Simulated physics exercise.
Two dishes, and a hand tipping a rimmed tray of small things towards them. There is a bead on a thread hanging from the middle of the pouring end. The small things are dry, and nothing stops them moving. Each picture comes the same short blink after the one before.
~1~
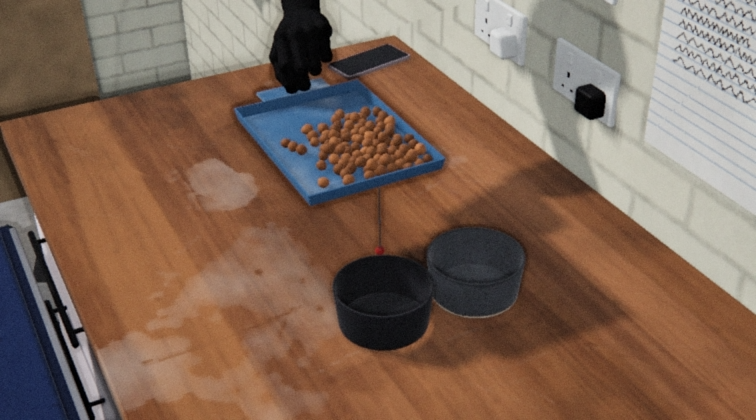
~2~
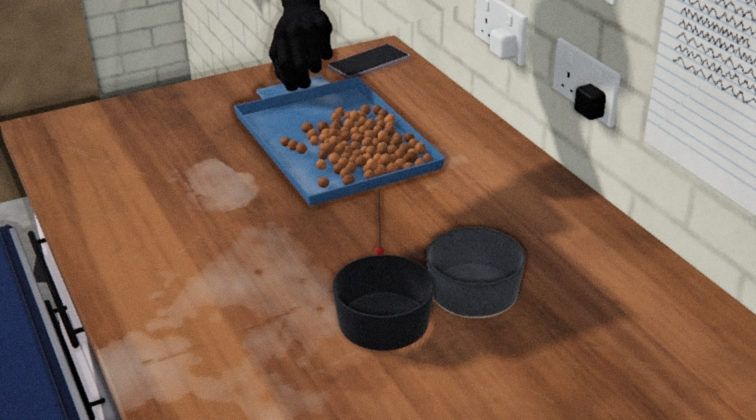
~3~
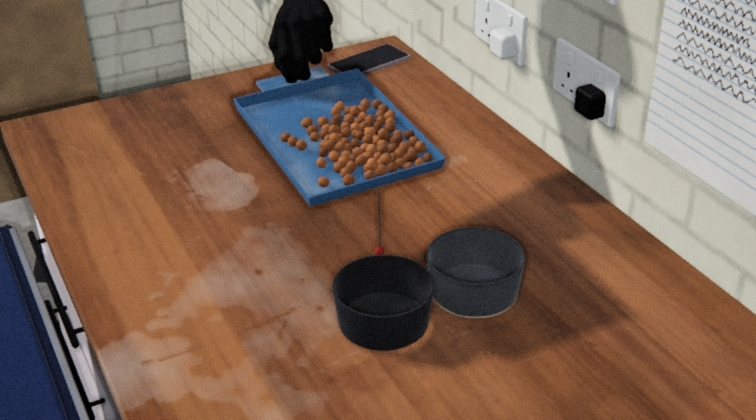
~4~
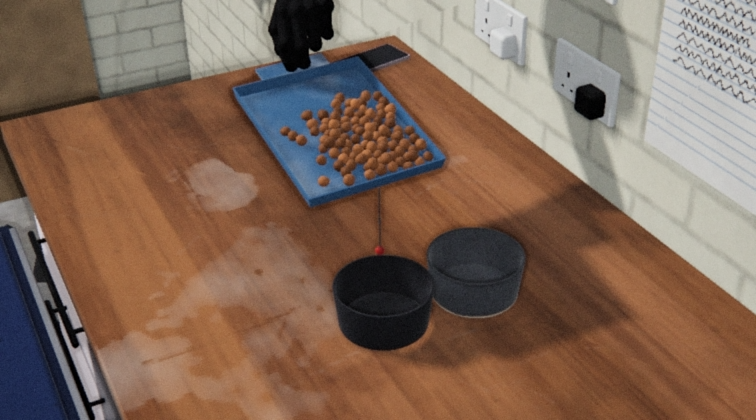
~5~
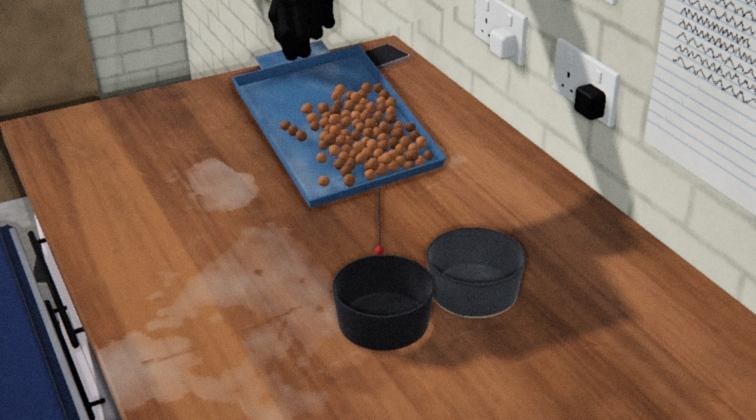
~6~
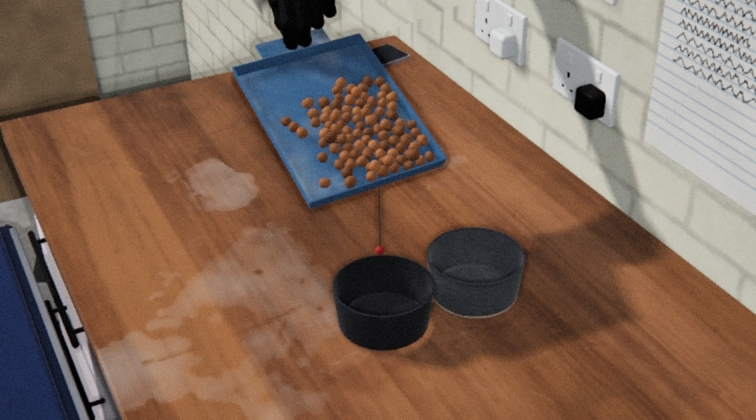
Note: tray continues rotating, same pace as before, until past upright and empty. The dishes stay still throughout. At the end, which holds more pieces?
Pretty sure the heavier pile builds up on the left there.
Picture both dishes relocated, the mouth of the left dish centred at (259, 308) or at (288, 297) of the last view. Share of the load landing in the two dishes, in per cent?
It comes to about 50 per cent the first time and about 50 per cent the second.
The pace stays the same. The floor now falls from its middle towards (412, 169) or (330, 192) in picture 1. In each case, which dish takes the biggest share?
Results - the dish on the right side first, the dish on the left side second.
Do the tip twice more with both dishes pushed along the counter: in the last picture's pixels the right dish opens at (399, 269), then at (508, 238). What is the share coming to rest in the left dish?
First placement: 20 per cent; second placement: 40 per cent.
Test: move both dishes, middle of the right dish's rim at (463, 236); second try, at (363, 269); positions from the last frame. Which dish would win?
The dish to the left; the dish to the right.
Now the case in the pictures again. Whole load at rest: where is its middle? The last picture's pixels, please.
Roughly pixel (388, 320).
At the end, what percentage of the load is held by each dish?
Roughly 60 in a hundred for the left dish, roughly 10 in a hundred for the right dish.
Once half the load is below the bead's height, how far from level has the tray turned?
That happens at around 110°.
Shortly afterwards, tray tipped steeply; all but a few on the tray; only a few in the left dish; only a few outside both; only a few in the air.
Next, tray tipped past a quarter turn; all but a few on the tray; a little in the left dish; only a few in the right dish; only a few outside both; only a few in the air.
Some moments later, tray tipped past a quarter turn; near two thirds in the left dish; a little in the right dish; near a third outside both.
In the end, tray tipped past a quarter turn; near two thirds in the left dish; a little in the right dish; near a third outside both.
